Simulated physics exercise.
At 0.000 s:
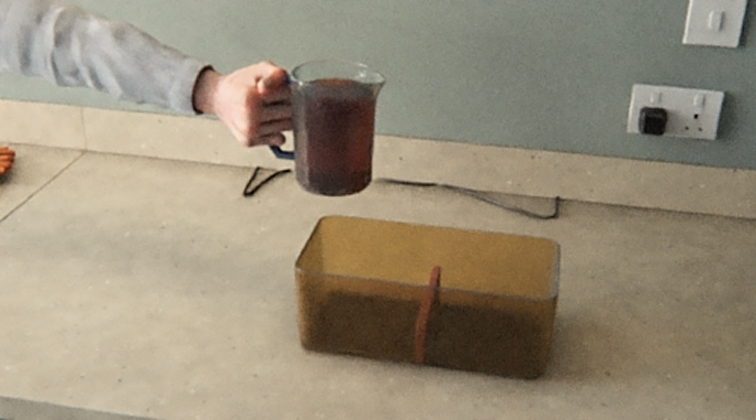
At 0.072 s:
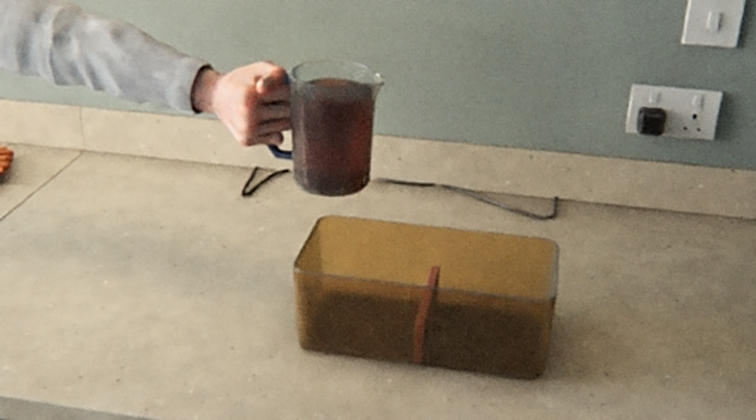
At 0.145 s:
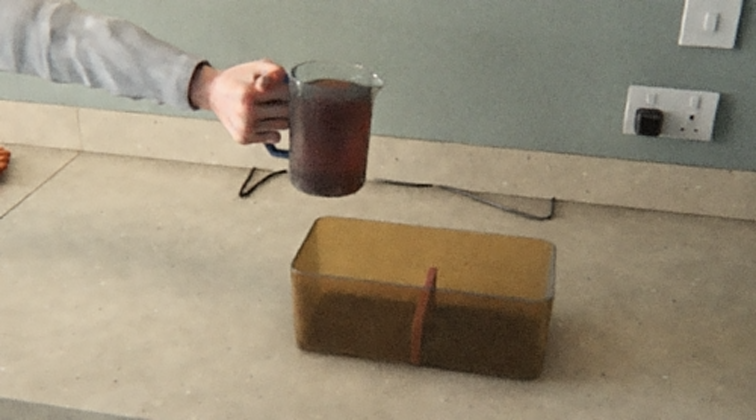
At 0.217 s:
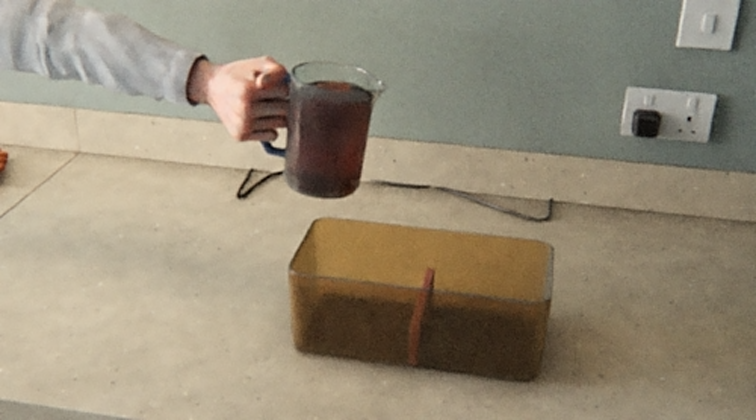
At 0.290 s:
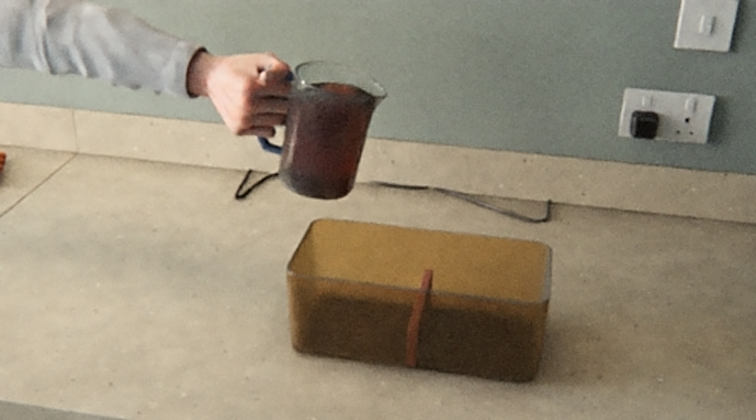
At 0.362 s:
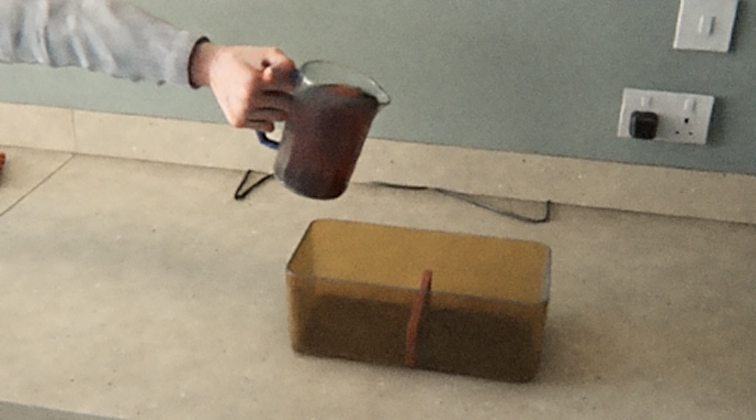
A hand in a grey sleeve reaches in from the left, holding a clear pitcher of dark reddish-brown tea above a pale speckled counter, seen from slightly above. Below and to the right sits a long, empty amber basin with a reddish upright strip at its middle, before a grey-green wall with white sockets. The hand gradually tilts the pitcher rightward, while the view shifts very slightly.
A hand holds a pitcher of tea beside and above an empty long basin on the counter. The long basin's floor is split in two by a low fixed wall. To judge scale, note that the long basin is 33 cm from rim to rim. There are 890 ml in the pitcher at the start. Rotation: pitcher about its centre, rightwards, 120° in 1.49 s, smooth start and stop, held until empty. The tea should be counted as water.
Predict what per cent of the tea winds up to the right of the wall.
Roughly 78 per cent is past the wall.
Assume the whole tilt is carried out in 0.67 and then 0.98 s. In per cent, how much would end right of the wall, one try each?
The first try gives 50 percent and the second 70 percent.
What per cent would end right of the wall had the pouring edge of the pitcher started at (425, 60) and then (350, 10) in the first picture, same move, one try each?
95 then 60 %.
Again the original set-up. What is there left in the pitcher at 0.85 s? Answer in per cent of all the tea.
Fraction remaining: Approx. 78 per cent.
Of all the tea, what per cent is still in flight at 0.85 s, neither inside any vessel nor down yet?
16 %.
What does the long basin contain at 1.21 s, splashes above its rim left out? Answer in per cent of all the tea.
62 %, more or less.
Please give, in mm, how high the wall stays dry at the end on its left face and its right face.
Left side: Around 52 mm. Right side: Around 30 mm.
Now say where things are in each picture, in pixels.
In the first frame, tilt 0°; pouring edge (385, 80); surface from (297, 86) to (376, 93); the long basin's rim runs from (308, 242) to (558, 271); the wall's top is at (430, 294).
In the second frame, tilt 1°; pouring edge (385, 80); surface from (296, 86) to (374, 93).
In the third frame, tilt 3°; pouring edge (384, 83); surface from (295, 86) to (374, 95).
In the fourth frame, tilt 6°; pouring edge (385, 88); surface from (294, 89) to (374, 96).
In the fifth frame, tilt 11°; pouring edge (387, 94); surface from (295, 91) to (377, 99).
In the sixth frame, tilt 17°; pouring edge (390, 101); surface from (294, 103) to (381, 100).
By 0.85 s the tilt is 73° and 78 per cent is still to pour, 0 is left of the wall and 6 right of it.
By 1.21 s the tilt is 110° and 19 per cent is still to pour, 2 is left of the wall and 60 right of it.
By 1.58 s the tilt is 120° and 0 per cent is still to pour, 21 is left of the wall and 78 right of it.
By 1.99 s the tilt is 120° and 0 per cent is still to pour, 21 is left of the wall and 78 right of it.
At rest 21 per cent lies left of the wall, 78 right of it and 1 outside.
